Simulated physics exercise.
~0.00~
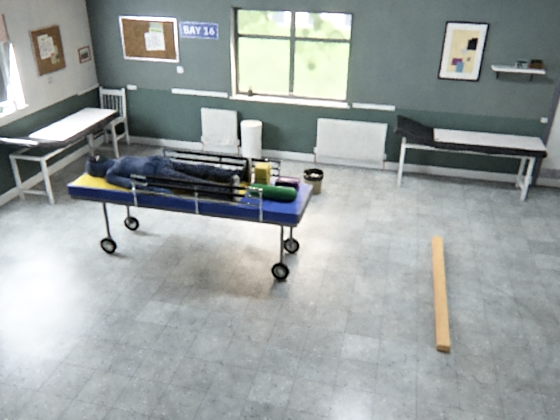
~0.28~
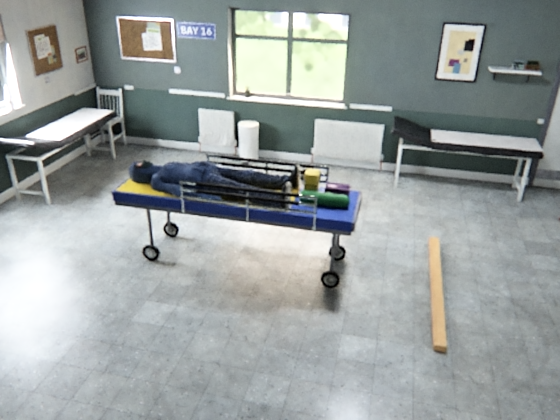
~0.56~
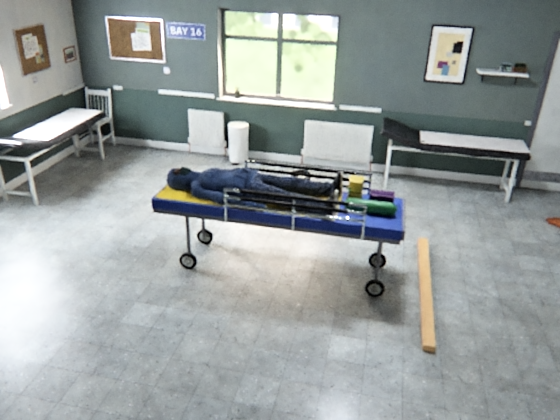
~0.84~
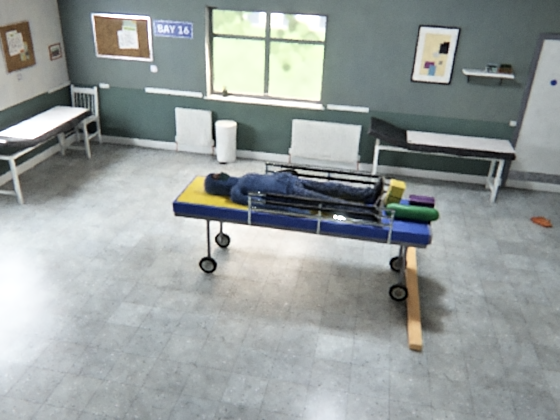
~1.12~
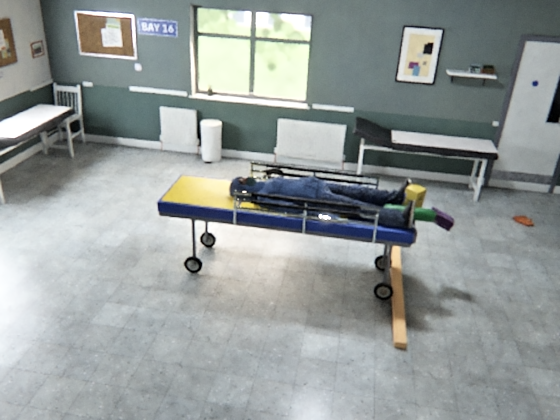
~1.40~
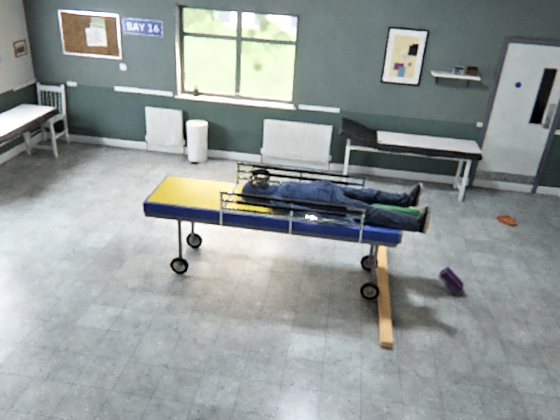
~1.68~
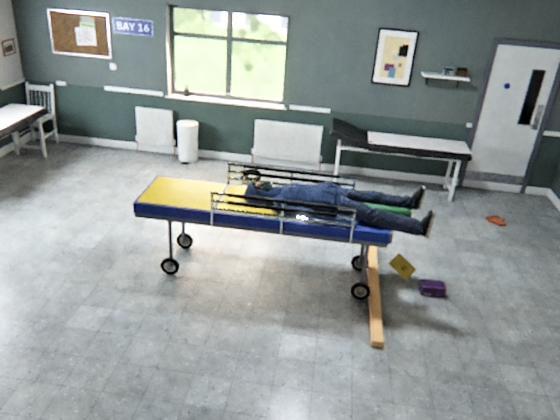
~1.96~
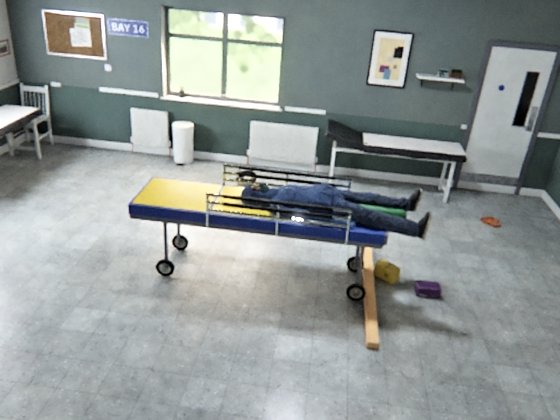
In a grey-floored treatment room marked as a bay, a limp figure in dark blue lies on a wheeled trolley with a blue and yellow top, feet pointing right. The trolley rolls right towards a wooden strip on the floor and stops abruptly there. The figure keeps sliding towards the foot end, and the yellow pump tips as the purple box slips over the edge. The box drops to the floor, and the pump follows, landing on its side nearby. The figure comes to rest with feet overhanging the end, while the green bottle stays aboard.
